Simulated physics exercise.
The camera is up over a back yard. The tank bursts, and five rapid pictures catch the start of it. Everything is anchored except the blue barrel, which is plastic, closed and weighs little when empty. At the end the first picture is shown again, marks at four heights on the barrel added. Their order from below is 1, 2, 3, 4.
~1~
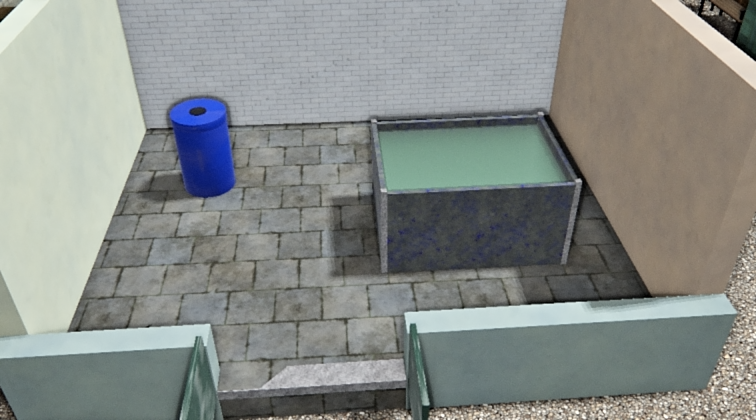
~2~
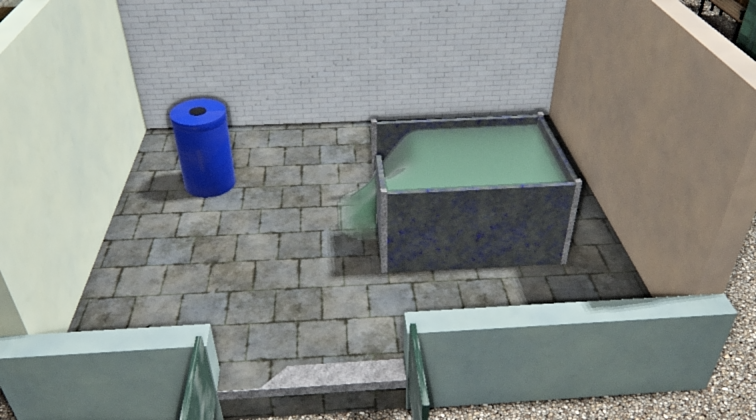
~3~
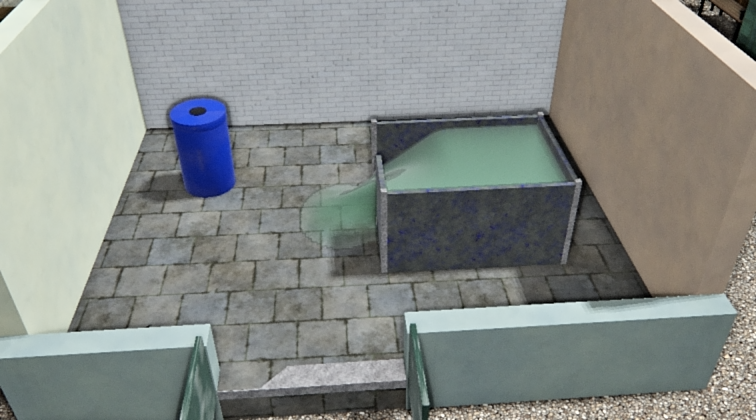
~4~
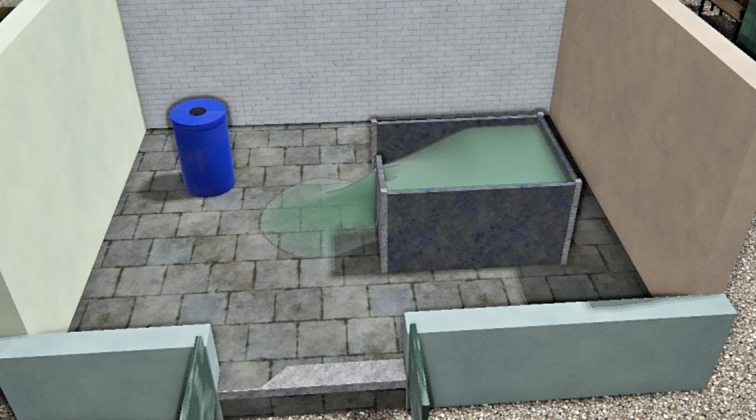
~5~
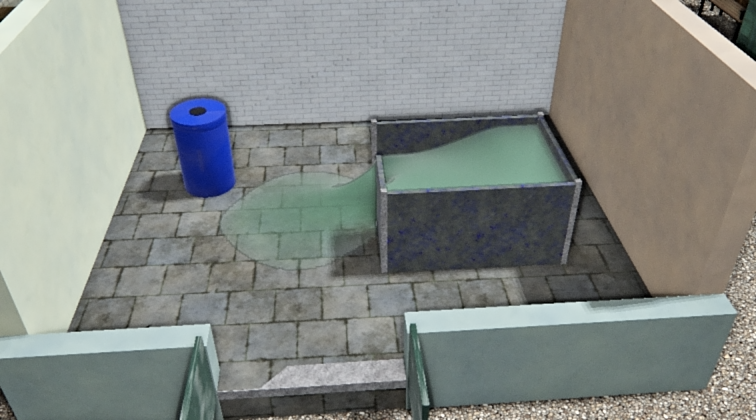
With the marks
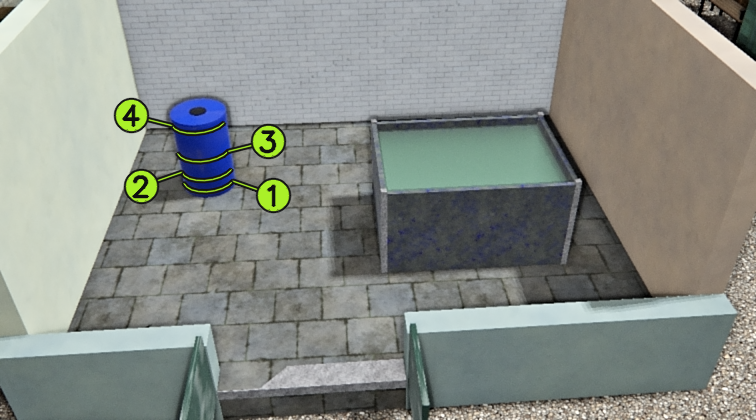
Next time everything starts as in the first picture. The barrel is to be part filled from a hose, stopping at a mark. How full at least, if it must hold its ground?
3 will do.
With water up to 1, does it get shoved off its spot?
Yes, that goes wrong.
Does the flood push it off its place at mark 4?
No, not at all.
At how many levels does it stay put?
Two.
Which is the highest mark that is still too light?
That would be 2.
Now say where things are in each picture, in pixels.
In the first picture, lid of the blue barrel at (197, 111); tank full, its middle at (468, 158); open gate at (308, 322).
In the second picture, 2 % of the ground under water, its edge towards the barrel at (348, 203).
In the third picture, 4 % of the ground under water, its edge towards the barrel at (308, 210).
In the fourth picture, 7 % of the ground under water, its edge towards the barrel at (280, 200).
In the fifth picture, lid of the blue barrel at (197, 111); 10 % of the ground under water, its edge towards the barrel at (246, 199).
In lime, 1 at (206, 191); 2 at (204, 180); 3 at (200, 161); 4 at (195, 133); from the bottom up 1, 2, 3, 4.
For mark 1, it is pushed about 3 times its own width away.
For mark 2, it is pushed about its own width away.
For mark 3, it does not move.
For mark 4, it does not move.
